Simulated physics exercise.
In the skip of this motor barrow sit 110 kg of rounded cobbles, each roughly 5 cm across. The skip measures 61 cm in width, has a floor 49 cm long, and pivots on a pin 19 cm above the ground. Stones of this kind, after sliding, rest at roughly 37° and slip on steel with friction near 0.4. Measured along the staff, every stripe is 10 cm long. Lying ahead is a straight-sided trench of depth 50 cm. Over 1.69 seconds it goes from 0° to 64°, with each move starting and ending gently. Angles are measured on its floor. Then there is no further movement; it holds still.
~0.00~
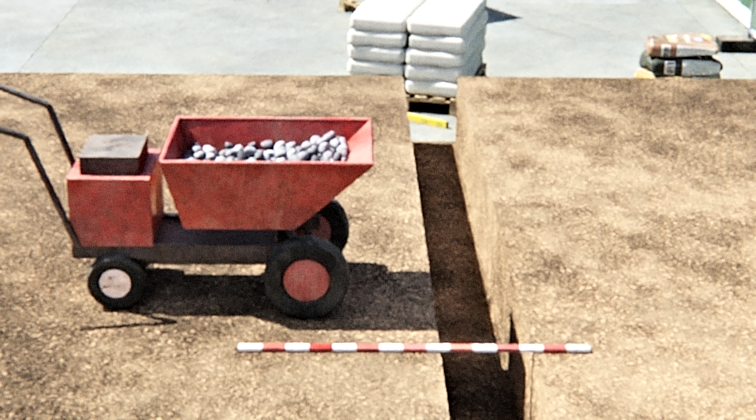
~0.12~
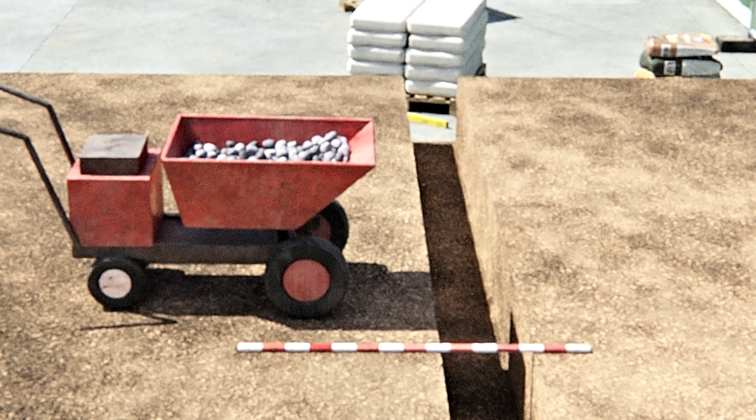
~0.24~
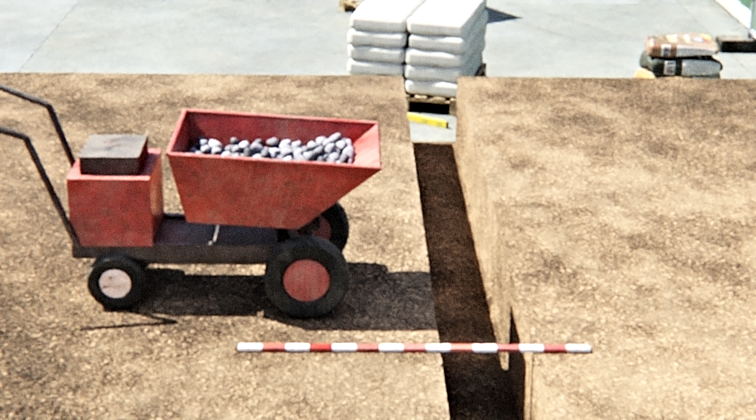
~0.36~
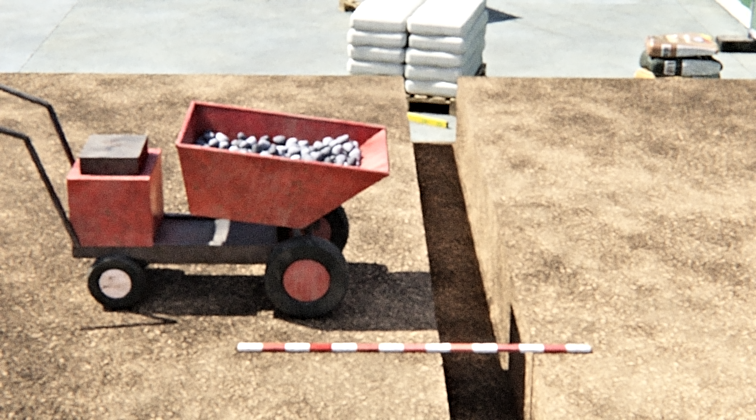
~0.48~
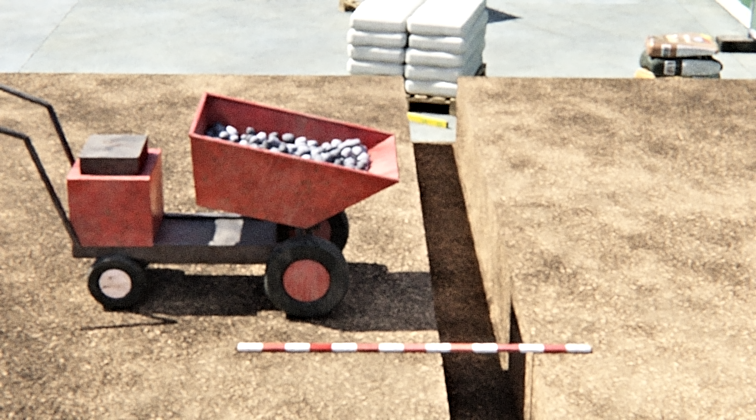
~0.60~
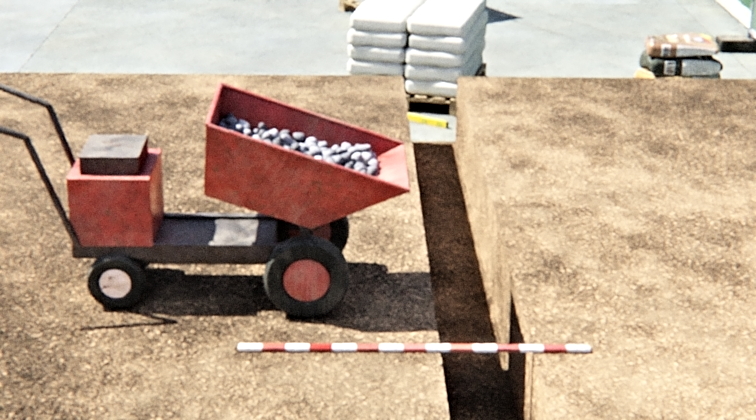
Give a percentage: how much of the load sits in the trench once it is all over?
100 %.
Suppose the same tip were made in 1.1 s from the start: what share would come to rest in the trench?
It'd be some 95 per cent.
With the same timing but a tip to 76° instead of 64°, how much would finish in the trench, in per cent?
Then about 100 per cent.
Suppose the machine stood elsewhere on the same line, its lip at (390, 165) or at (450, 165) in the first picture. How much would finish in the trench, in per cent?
About 90 per cent first, then about 30 per cent.
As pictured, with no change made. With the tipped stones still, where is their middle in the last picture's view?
Somewhere around (478, 370) in the last picture.
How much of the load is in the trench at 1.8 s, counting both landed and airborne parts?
Around 35 per cent of it.
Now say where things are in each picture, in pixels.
The first picture shows lip at (373, 164), floor tilted 0°, highest stones at (311, 148).
In the second picture, the skip is at 1°, its lip at (375, 165); the top of the load is at (287, 148); the stones move at 0.1 m/s on average.
In the third picture, the skip is at 4°, its lip at (381, 168); the top of the load is at (281, 148); the stones move at 0.2 m/s on average.
In the fourth picture, the skip is at 7°, its lip at (389, 174); the top of the load is at (232, 144); the stones move at 0.3 m/s on average.
The fifth picture shows lip at (399, 181), floor tilted 13°, highest stones at (230, 136); the stones move at 0.4 m/s on average.
The sixth picture shows lip at (410, 191), floor tilted 18°, highest stones at (234, 129); the stones move at 0.4 m/s on average.
After 1.3 s the floor is at 54°; 100 % in the skip; the foremost stones are at (430, 233).
After 1.8 s the floor is at 64°; 65 % in the skip, 35 % in the trench; the foremost stones are at (512, 353).
After 2.1 s the floor is at 64°; 31 % in the skip, 69 % in the trench; the foremost stones are at (515, 347).
After 4.1 s the floor is at 64°; 0 % in the skip, 100 % in the trench; the foremost stones are at (514, 339).
